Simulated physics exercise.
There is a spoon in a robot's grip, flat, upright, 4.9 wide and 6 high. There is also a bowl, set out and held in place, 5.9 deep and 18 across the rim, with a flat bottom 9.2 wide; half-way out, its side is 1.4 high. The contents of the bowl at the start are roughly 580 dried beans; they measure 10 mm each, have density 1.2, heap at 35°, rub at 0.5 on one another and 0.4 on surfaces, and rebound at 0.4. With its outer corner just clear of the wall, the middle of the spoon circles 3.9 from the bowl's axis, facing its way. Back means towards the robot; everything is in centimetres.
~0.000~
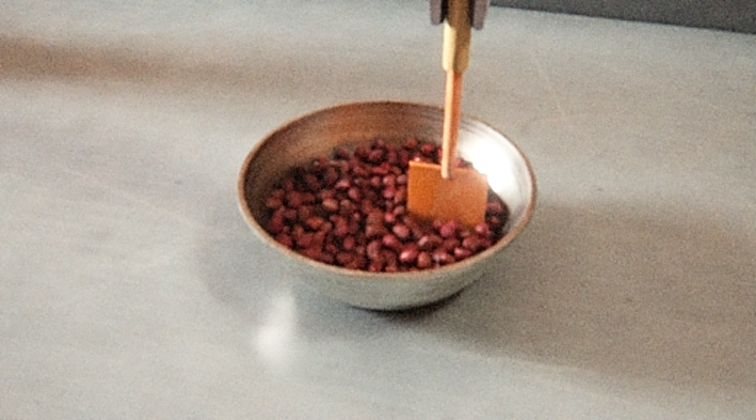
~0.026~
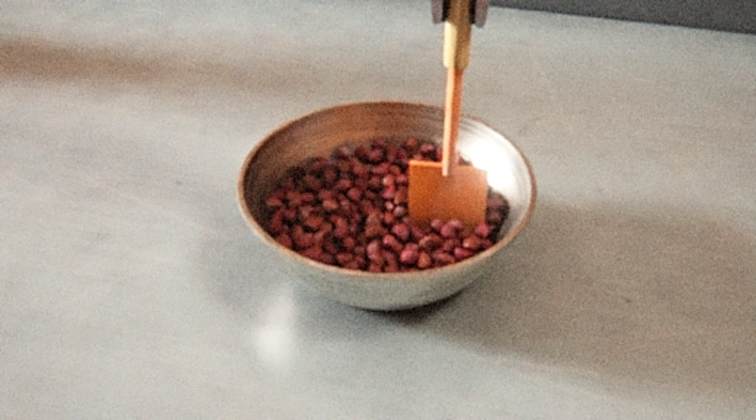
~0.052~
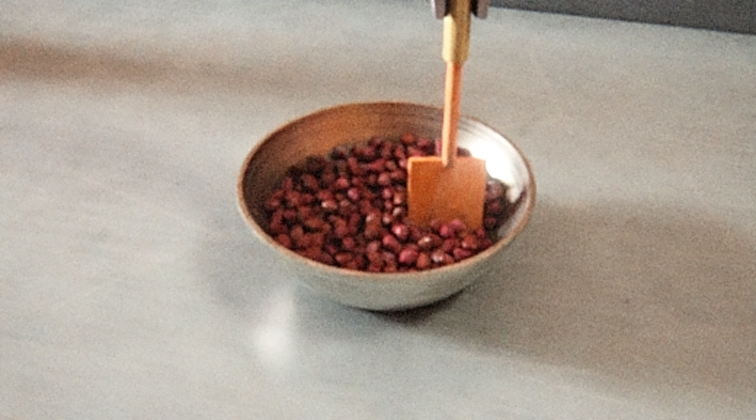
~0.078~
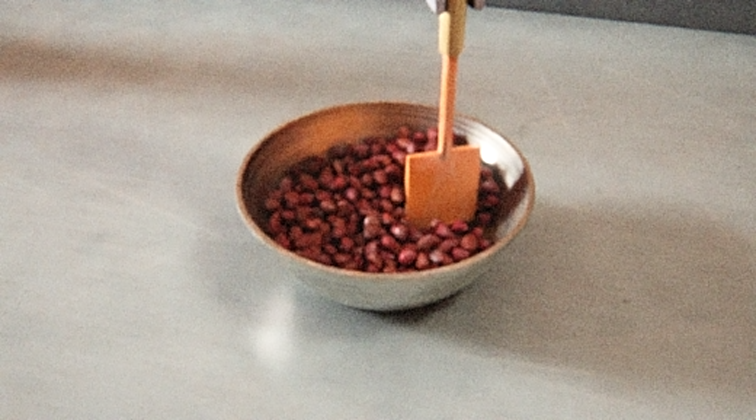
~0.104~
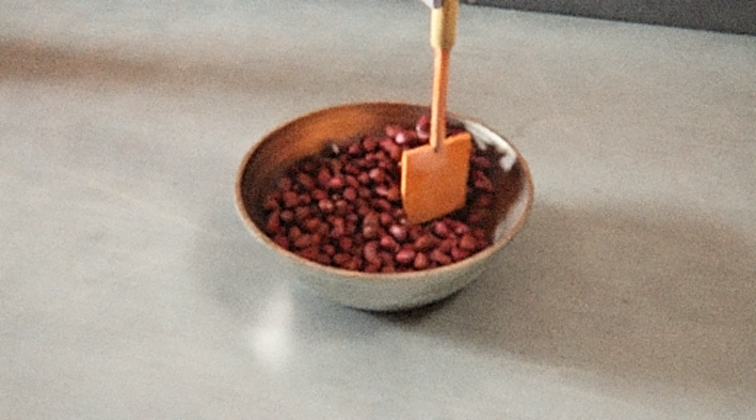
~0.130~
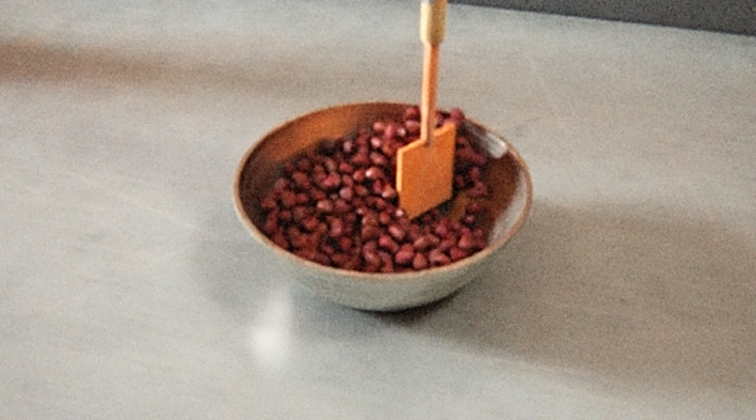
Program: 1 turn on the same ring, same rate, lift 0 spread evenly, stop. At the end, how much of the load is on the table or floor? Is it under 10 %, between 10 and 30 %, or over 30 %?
Between 10 and 30 %.
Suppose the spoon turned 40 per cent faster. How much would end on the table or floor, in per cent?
Then roughly 30 per cent.
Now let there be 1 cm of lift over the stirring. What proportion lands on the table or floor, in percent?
My guess is close to 15 per cent.
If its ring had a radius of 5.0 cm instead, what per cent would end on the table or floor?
It would be near 20 per cent.
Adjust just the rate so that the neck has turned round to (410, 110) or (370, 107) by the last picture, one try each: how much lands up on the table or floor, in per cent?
First try: Around 30 %; second try: Around 45 %.
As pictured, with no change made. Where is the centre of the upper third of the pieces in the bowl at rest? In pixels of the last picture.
(448, 177).
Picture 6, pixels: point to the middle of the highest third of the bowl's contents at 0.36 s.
That third sits centred at about (292, 199).
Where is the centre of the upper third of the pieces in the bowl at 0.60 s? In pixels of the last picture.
At about (442, 232).
By 0.36 s, 173° round, highest piece 8 above the table; 561 in the bowl, 9 on the table or floor, 9 in flight or on the tool.
By 0.60 s, 291° round, highest piece 8 above the table; 514 in the bowl, 49 on the table or floor, 16 in flight or on the tool.
By 0.91 s, 0° round, highest piece 7 above the table; 484 in the bowl, 95 on the table or floor.
By 1.61 s, 0° round, highest piece 7 above the table; 484 in the bowl, 95 on the table or floor.
Final count, 484 in the bowl, 95 on the table or floor. That is 16 % on the table or floor.
